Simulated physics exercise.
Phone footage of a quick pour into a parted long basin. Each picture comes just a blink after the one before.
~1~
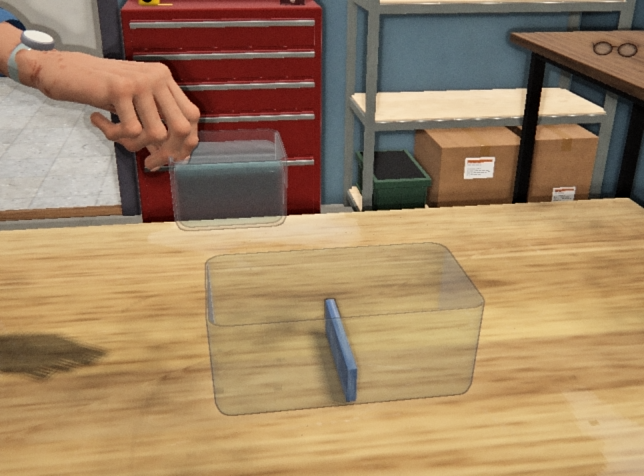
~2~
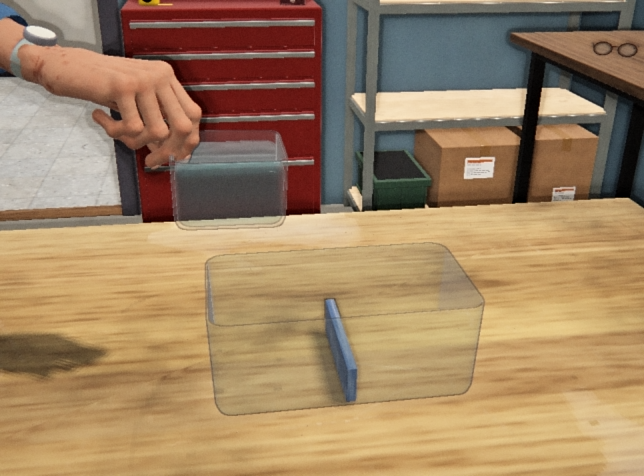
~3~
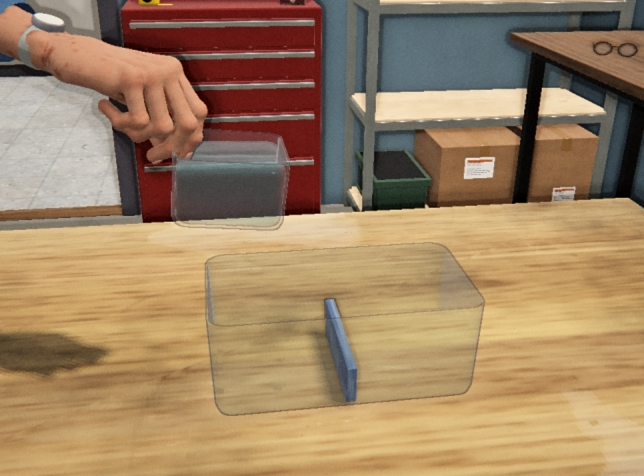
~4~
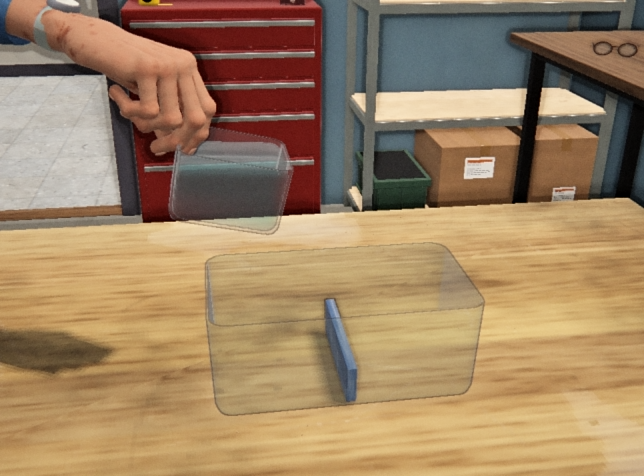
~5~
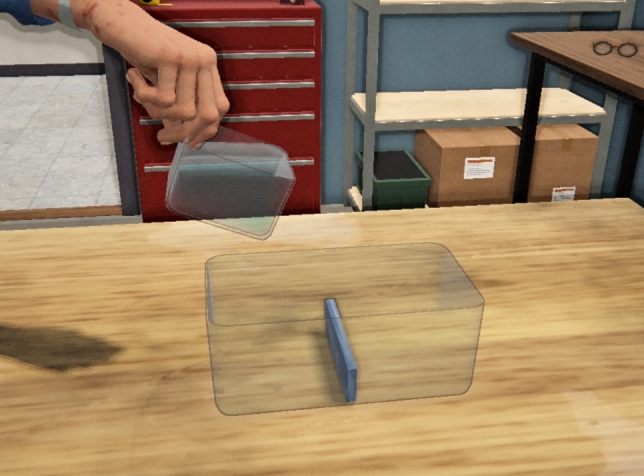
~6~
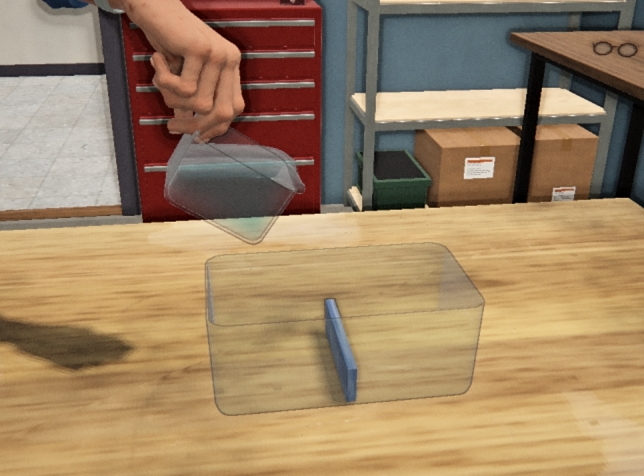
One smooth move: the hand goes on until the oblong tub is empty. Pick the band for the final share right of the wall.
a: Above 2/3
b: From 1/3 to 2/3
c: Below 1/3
From 1/3 to 2/3.
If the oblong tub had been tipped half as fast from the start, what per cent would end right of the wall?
Near 65 %.
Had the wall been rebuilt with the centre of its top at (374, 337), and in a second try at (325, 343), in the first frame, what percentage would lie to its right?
10 per cent, then 65 per cent, roughly.
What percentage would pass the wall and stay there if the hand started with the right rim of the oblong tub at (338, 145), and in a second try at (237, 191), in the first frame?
Start one gives some 90 %, start two some 10 %.
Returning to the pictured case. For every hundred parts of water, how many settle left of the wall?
That share comes out near 45 percent.
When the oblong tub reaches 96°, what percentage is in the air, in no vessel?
About 40 per cent.
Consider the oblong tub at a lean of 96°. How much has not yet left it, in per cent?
25 per cent or so.
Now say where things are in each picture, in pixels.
In the first frame, tilt 0°; pouring edge (281, 146); surface from (174, 157) to (279, 153); the long basin's rim runs from (207, 290) to (464, 273); the wall's top is at (340, 332).
In the second frame, tilt 1°; pouring edge (282, 147); surface from (175, 157) to (280, 153).
In the third frame, tilt 6°; pouring edge (284, 151); surface from (177, 155) to (281, 155).
In the fourth frame, tilt 13°; pouring edge (287, 157); surface from (178, 156) to (284, 156).
In the fifth frame, tilt 22°; pouring edge (289, 167); surface from (179, 158) to (289, 162); 1 per cent is over the edge.
In the sixth frame, tilt 33°; pouring edge (290, 178); surface from (174, 161) to (286, 167); 6 per cent is over the edge.
A moment on, the oblong tub is tipped on its side and 26 per cent is still to pour, 8 is left of the wall and 27 right of it.
Next, the oblong tub is tipped right over and 5 per cent is still to pour, 36 is left of the wall and 53 right of it.
Then the oblong tub is tipped right over and 0 per cent is still to pour, 45 is left of the wall and 51 right of it.
Later the oblong tub is tipped right over and 0 per cent is still to pour, 47 is left of the wall and 52 right of it.
At rest 47 per cent lies left of the wall, 52 right of it and 2 outside.
